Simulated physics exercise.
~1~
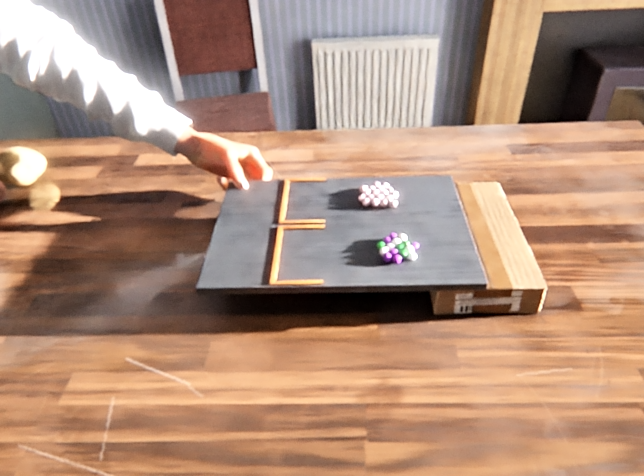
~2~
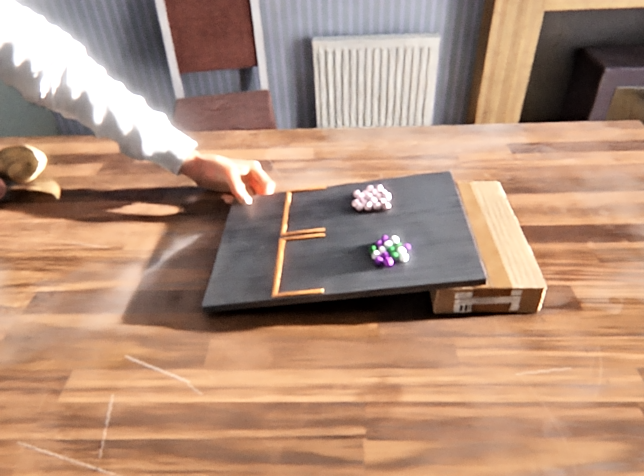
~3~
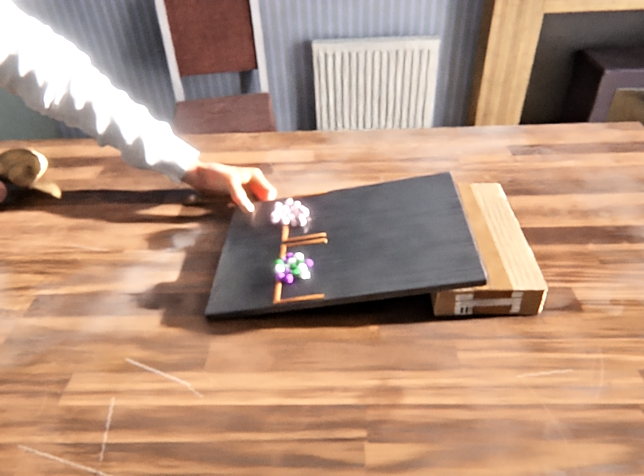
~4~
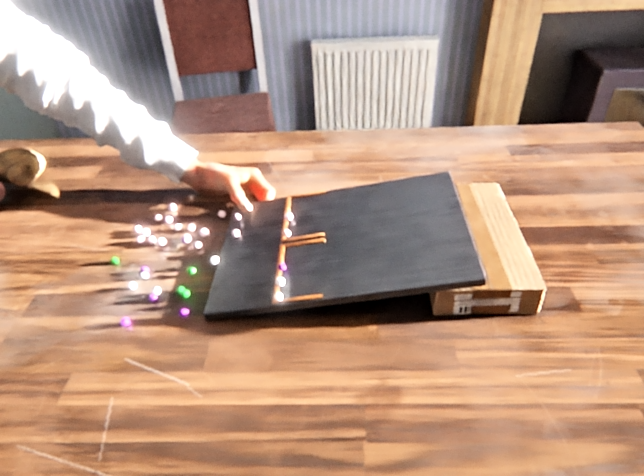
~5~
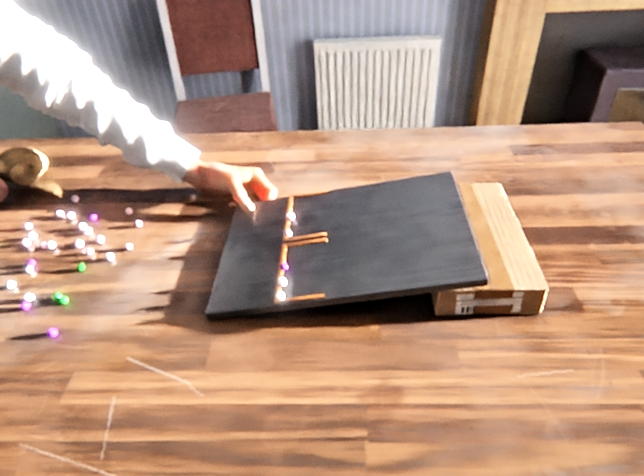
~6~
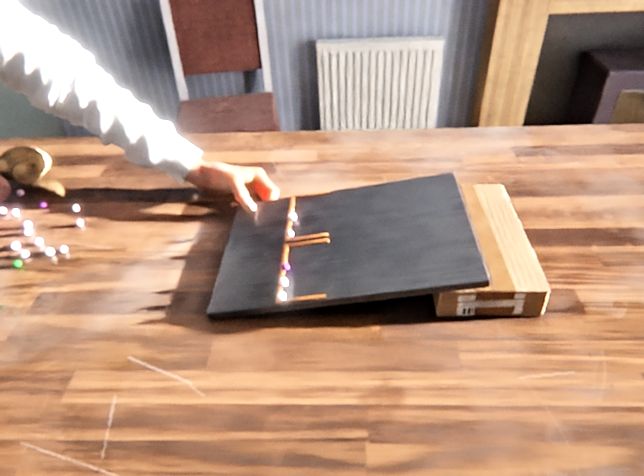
A dark board lies on a wooden counter, seen from slightly above by a gently swaying camera, its right end propped on a wooden box and its left end held by a hand in a white sleeve. Two clusters of small beads rest on it, pale pink at the back and purple, green and white in front, with orange bars to their left. The hand lowers the left end, and both clusters slide left to the bars. Most beads spill over them and scatter leftward across the counter, while a few stay caught along the bars on the tilted board.
